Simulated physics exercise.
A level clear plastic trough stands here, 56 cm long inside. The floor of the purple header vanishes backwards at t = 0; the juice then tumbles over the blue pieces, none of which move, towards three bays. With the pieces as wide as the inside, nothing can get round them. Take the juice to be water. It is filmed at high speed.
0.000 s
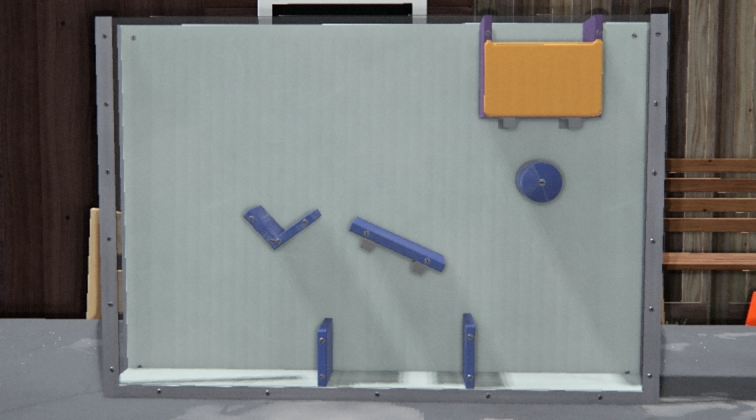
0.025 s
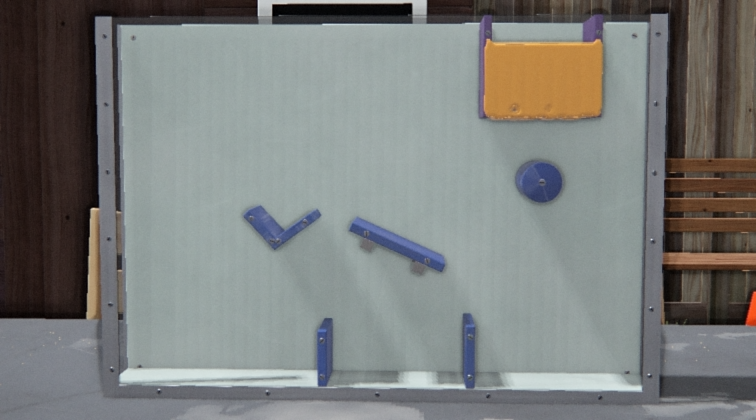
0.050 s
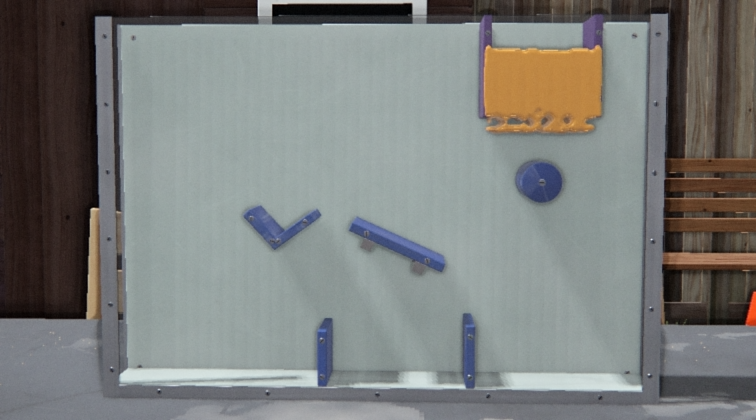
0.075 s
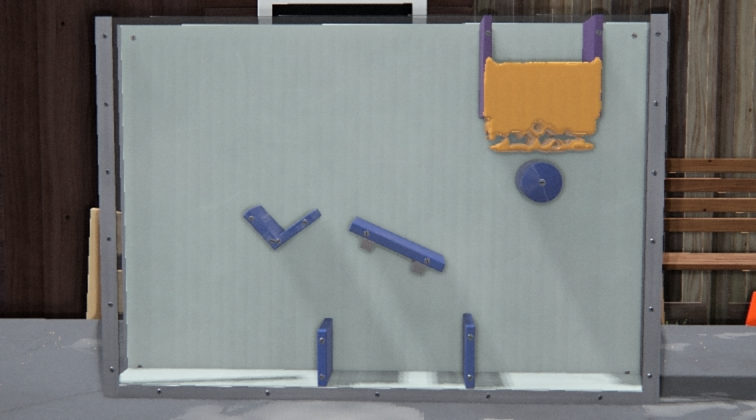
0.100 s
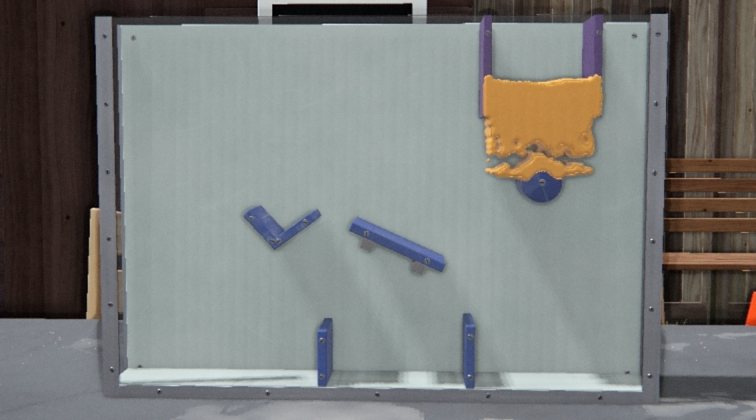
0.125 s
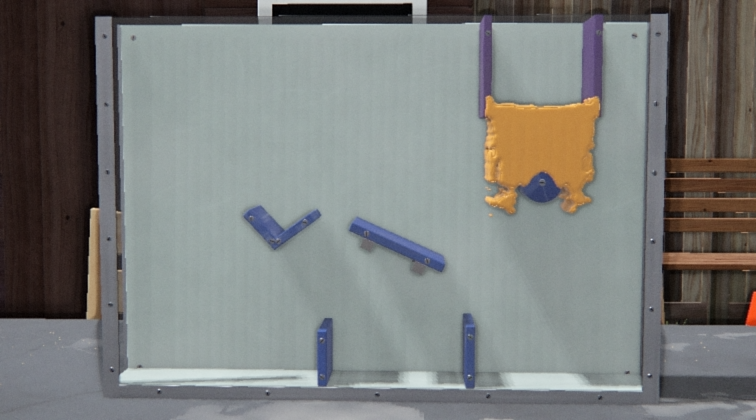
Orange liquid dropping in a ragged-edged block from between purple walls onto a blue disc and parting around both its sides.
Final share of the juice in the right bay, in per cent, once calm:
60 per cent.
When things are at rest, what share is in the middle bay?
That comes to near 32 in a hundred.
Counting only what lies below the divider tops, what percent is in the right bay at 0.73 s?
Roughly 54 percent.
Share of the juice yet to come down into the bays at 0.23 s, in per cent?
I'd say around 50 percent.
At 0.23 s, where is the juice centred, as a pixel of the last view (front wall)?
Centre of mass, last view: Approx. (540, 292).
After 0.23 s 49 per cent has yet to come down; below, left 0, middle 12, right 38.
After 0.37 s 21 per cent has yet to come down; below, left 0, middle 22, right 57.
After 0.73 s 7 per cent has yet to come down; below, left 6, middle 33, right 55.
In the end the left bay holds 6, the middle 33 and the right 58 per cent.
